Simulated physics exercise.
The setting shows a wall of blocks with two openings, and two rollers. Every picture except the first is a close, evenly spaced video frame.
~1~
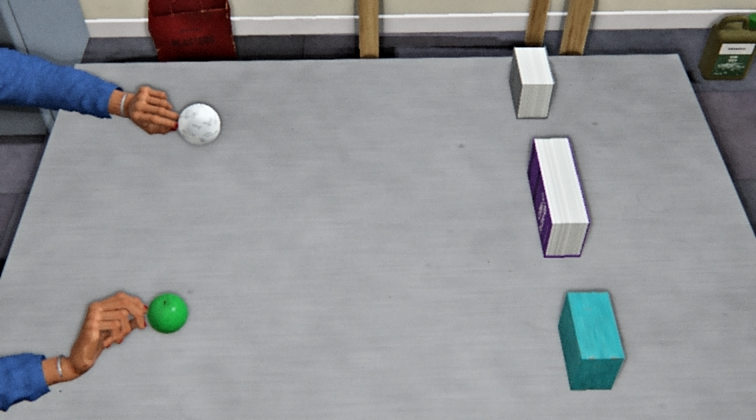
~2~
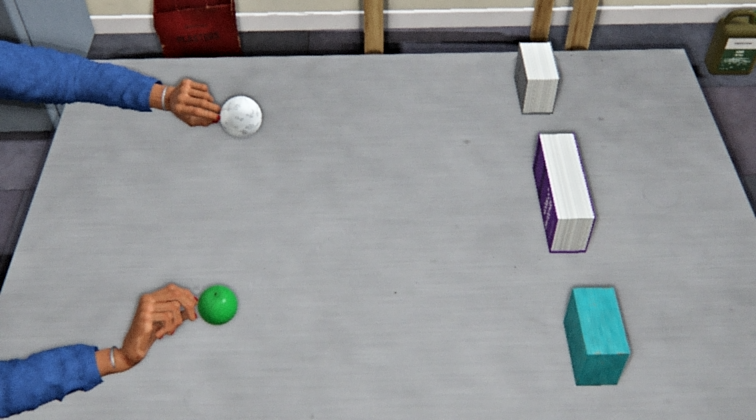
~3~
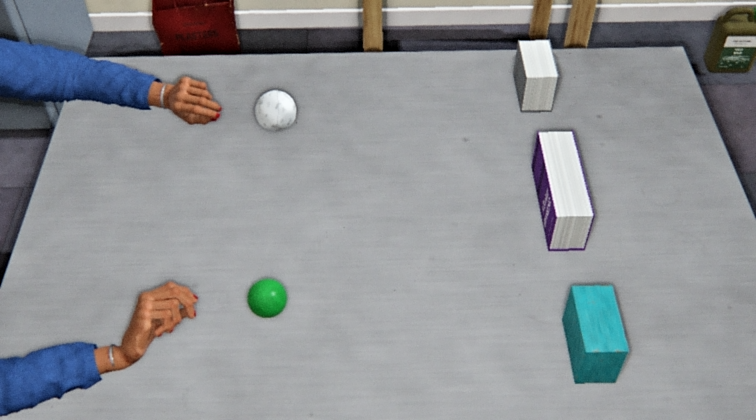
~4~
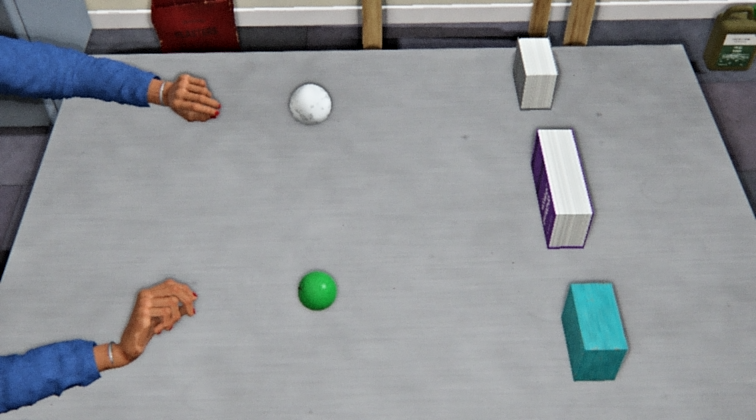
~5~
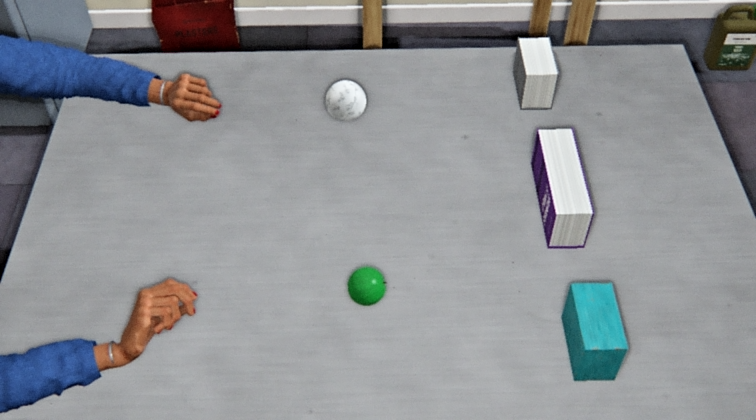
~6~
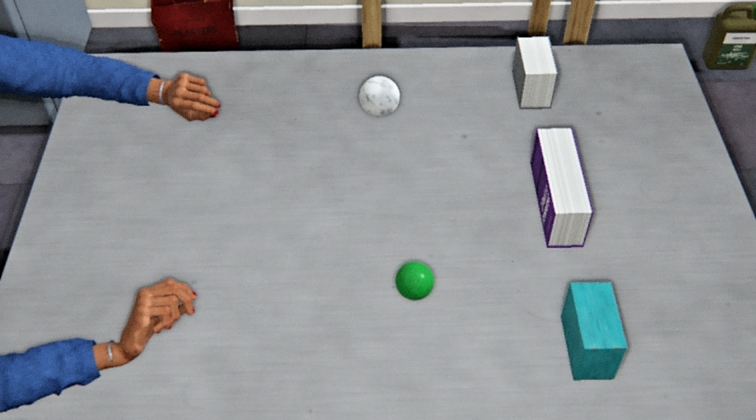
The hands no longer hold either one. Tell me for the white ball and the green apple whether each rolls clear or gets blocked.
Here the white ball gets blocked, the green apple rolls clear.
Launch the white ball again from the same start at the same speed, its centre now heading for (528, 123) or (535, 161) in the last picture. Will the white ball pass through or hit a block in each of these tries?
In order, it makes it past; it knocks into a block.
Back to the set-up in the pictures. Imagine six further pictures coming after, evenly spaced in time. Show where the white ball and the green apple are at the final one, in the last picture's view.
The white ball ends up near (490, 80) and the green apple near (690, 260).
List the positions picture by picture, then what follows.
In the first picture, white ball (199, 125) under the hand; green apple (167, 314) under the hand; grey book (531, 83).
In the second picture, white ball (241, 117); green apple (217, 306).
In the third picture, white ball (276, 111); green apple (267, 299).
In the fourth picture, white ball (310, 105); green apple (317, 291).
In the fifth picture, white ball (346, 101); green apple (367, 286).
In the sixth picture, white ball (379, 97); green apple (415, 281); turquoise block (592, 331).
Then, 0.36 s on from there, white ball coming back near (494, 83); green apple heading on near (625, 261).
Then, 0.92 s on from there, white ball coming back near (469, 70); green apple heading on.
In the end, the white ball is stopped; the green apple gets between the blocks.
